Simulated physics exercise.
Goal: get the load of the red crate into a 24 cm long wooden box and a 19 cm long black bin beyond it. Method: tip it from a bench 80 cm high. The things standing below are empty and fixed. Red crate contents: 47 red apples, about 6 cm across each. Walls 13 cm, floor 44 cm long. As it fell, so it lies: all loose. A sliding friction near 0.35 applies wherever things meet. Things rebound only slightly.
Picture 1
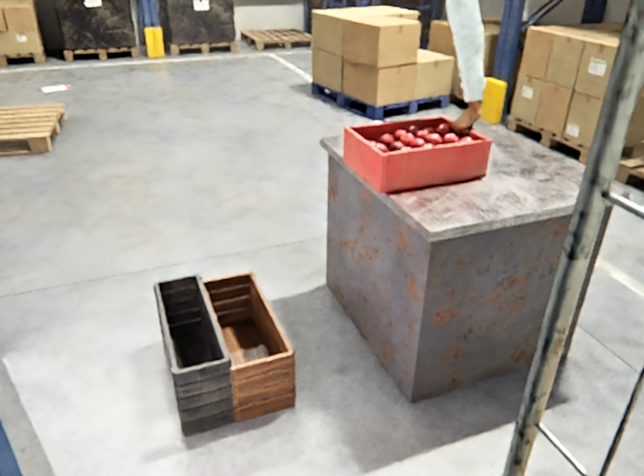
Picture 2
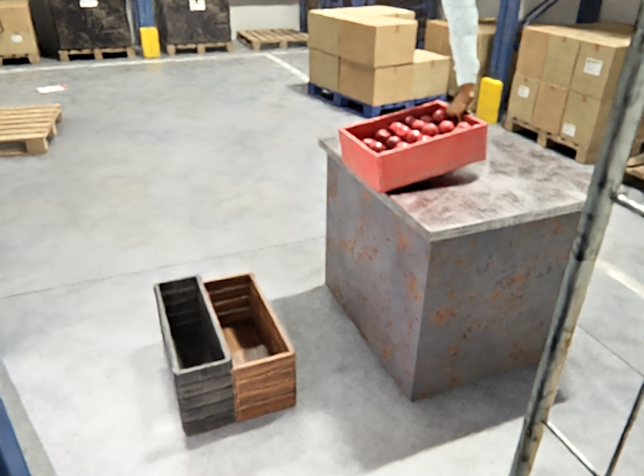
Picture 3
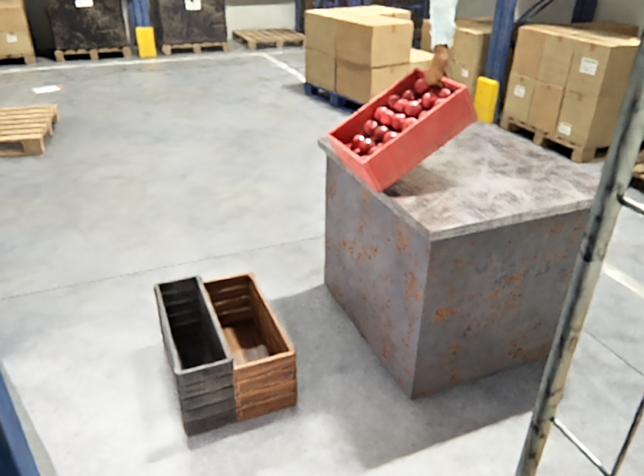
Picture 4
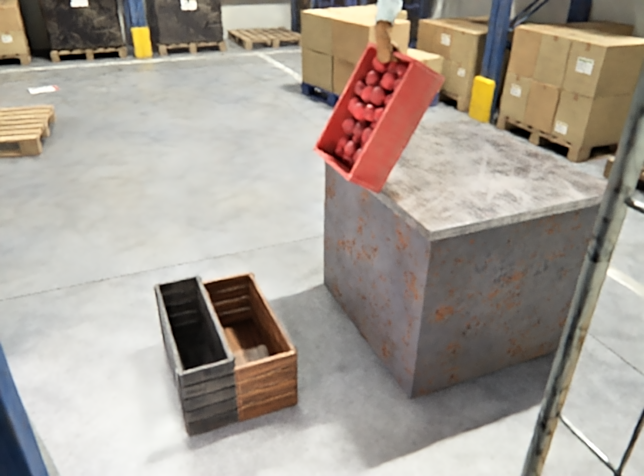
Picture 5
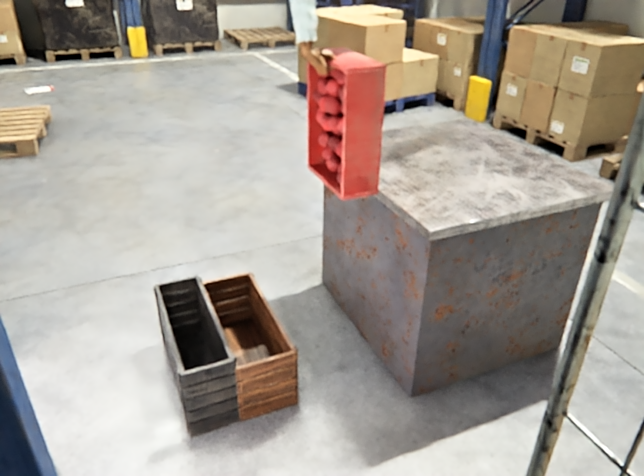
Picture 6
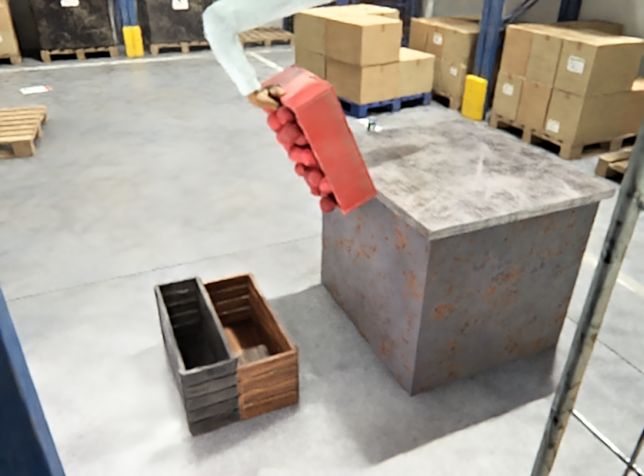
Red crate of red apples tilting up on the edge of a grey bench and turning past upright, a hand gripping its end.
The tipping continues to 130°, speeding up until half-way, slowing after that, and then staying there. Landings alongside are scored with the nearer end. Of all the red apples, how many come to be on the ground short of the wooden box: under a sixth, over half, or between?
Going to be a mid share, a sixth to half.
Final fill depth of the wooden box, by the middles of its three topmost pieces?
4 cm or thereabouts.
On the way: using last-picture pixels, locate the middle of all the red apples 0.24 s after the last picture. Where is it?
You'd find the load's middle at roughly (222, 295).
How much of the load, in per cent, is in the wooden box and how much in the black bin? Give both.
My estimate is some 25 per cent, then some 15 per cent.
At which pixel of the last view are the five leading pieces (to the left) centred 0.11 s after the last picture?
Roughly at (215, 194).
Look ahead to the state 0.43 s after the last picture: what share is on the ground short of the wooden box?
Share: About 15 %.
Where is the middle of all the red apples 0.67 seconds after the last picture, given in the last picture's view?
Around (232, 356).
Then, 0.11 s after the last picture, tilt 130°; 4 still in the red crate and 43 in the air.
Then, 0.24 s after the last picture, tilt 130°; 6 in the wooden box, 1 in the black bin and 40 in the air.
Then, 0.43 s after the last picture, tilt 130°; 12 in the wooden box, 8 in the black bin, 7 on the ground short of the wooden box, 9 on the ground beyond the black bin and 11 in the air.
Final count (0.67 s after the last picture), 12 in the wooden box, 8 in the black bin, 13 on the ground short of the wooden box and 14 on the ground beyond the black bin. Asked share, 13 of 47, 28 per cent.
